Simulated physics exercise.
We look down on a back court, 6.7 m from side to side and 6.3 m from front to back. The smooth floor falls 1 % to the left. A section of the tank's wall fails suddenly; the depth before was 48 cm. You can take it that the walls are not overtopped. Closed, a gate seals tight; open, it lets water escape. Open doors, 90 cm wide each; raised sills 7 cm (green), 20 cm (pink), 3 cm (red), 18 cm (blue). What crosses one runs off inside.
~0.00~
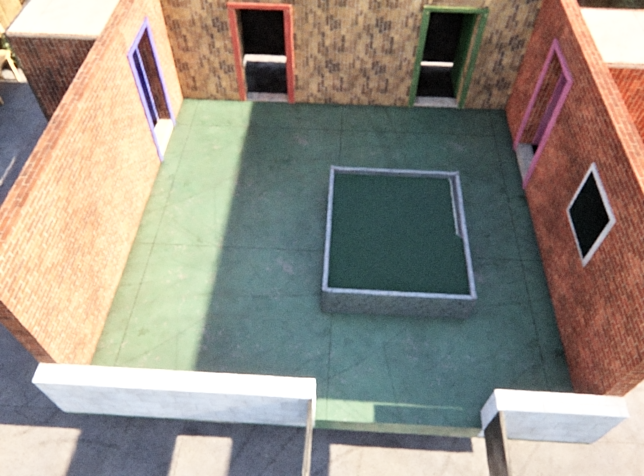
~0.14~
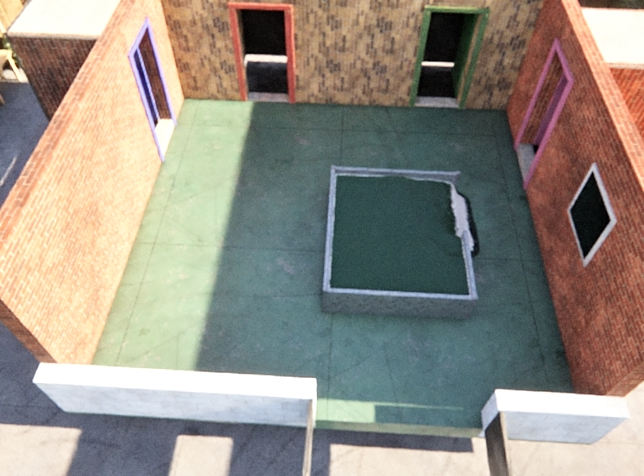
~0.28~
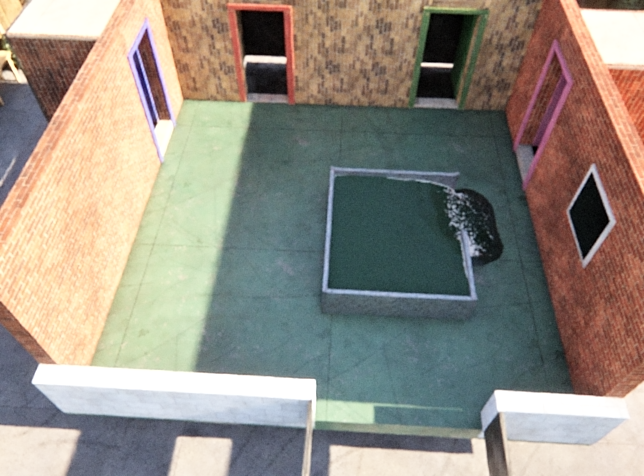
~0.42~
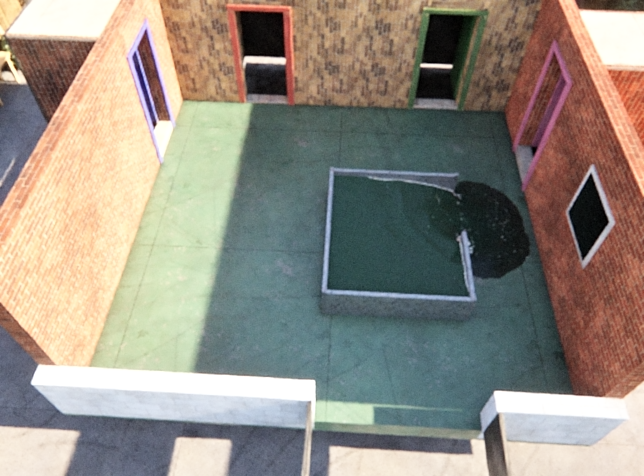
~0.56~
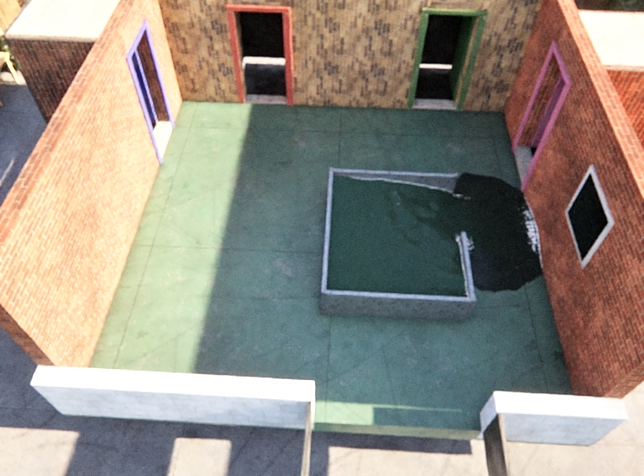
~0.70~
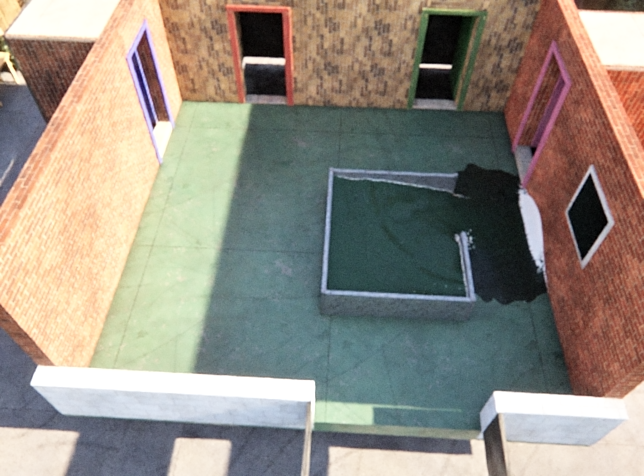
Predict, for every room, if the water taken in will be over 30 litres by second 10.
As I see it, green door: Over. Pink door: Not over. Red door: Not over. Blue door: Not over.
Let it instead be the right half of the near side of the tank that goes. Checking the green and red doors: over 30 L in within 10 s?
Checking each door against the limit: Green does not exceed it, red does not exceed it.
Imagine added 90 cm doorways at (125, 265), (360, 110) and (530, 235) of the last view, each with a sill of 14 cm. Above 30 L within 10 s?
Door 1: Lower; door 2: Lower; door 3: Higher.
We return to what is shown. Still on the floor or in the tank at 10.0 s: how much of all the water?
Around 86 per cent of the water.
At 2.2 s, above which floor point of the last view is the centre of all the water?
Its balance point lies near (436, 237).
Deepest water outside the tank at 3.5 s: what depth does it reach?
Max around 24 cm.
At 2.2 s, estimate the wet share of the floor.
Near 20 per cent is wet.
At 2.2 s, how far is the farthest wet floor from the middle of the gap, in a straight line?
Distance: Approx. 3.6 m.
After 1.4 s water covers 10 % of the floor and is deepest (34 cm) near (520, 227); green door not reached, pink door 16 cm at the sill, 0 L in, red door not reached, blue door not reached.
After 2.2 s water covers 20 % of the floor and is deepest (33 cm) near (520, 227); green door 6 cm at the sill, 0 L in, pink door 19 cm at the sill, 0 L in, red door not reached, blue door not reached.
After 3.5 s water covers 35 % of the floor and is deepest (24 cm) near (495, 118); green door 15 cm at the sill, 25 L in, pink door 13 cm at the sill, 1 L in, red door not reached, blue door not reached.
After 6.0 s water covers 70 % of the floor and is deepest (15 cm) near (520, 227); green door 12 cm at the sill, 69 L in, pink door 9 cm at the sill, 1 L in, red door 3 cm at the sill, 0 L in, blue door 10 cm at the sill, 0 L in.
After 10.0 s water covers 90 % of the floor and is deepest (10 cm) near (109, 310); green door 7 cm at the sill, 91 L in, pink door 5 cm at the sill, 1 L in, red door 3 cm at the sill, 0 L in, blue door 9 cm at the sill, 0 L in.
